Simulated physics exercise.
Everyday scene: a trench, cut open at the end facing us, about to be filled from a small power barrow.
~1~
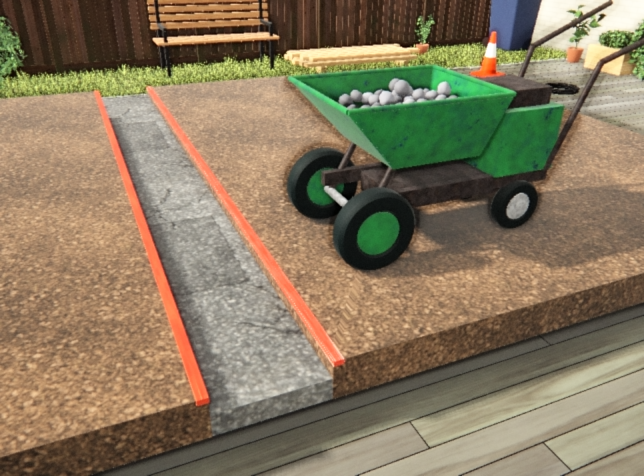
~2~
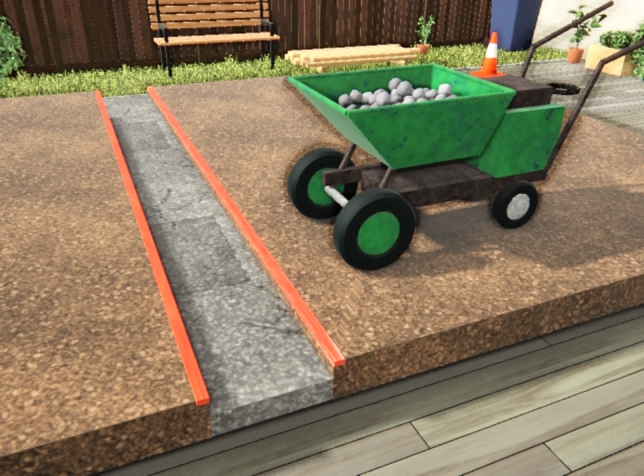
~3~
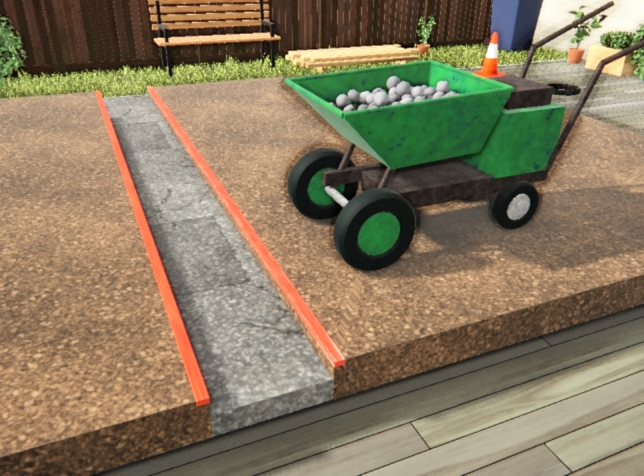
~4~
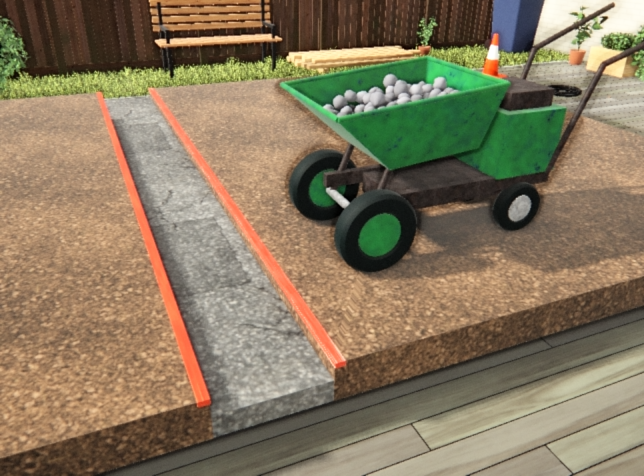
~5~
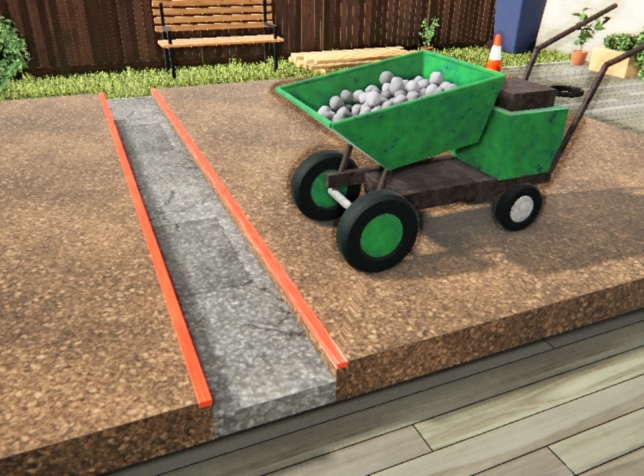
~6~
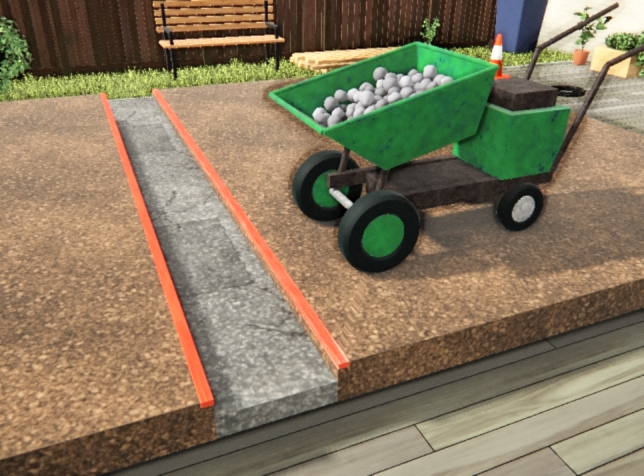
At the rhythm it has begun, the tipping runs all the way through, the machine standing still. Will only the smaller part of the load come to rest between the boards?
No.
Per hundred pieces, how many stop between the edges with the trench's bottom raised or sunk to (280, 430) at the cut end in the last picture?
Something close to 100 per cent.
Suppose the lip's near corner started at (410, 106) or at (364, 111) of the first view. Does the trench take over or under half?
The first place leaves the greater portion between the edges, the second place the greater portion.
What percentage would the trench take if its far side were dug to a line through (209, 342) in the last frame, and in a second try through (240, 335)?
The first try lands around 60 %, the second around 30 %.
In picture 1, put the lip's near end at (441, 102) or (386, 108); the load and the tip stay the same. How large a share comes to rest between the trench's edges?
Close to 60 in a hundred, and close to 100 in a hundred.
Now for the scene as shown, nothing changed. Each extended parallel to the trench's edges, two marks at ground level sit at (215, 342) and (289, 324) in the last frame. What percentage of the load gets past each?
Some 40 and some 100 per cent, respectively.
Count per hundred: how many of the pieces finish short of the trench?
Result: Close to 0 %.
Shortly afterwards, skip tipped steeply; the whole lot in the skip.
Next, skip tipped right over; the bulk in the skip; near a quarter in or heaped over the trench; only a few falling.
Some moments later, skip tipped right over; only a few in the skip; the bulk in or heaped over the trench; near a quarter beyond it.
In the end, skip tipped right over; the bulk in or heaped over the trench; near a quarter beyond it.
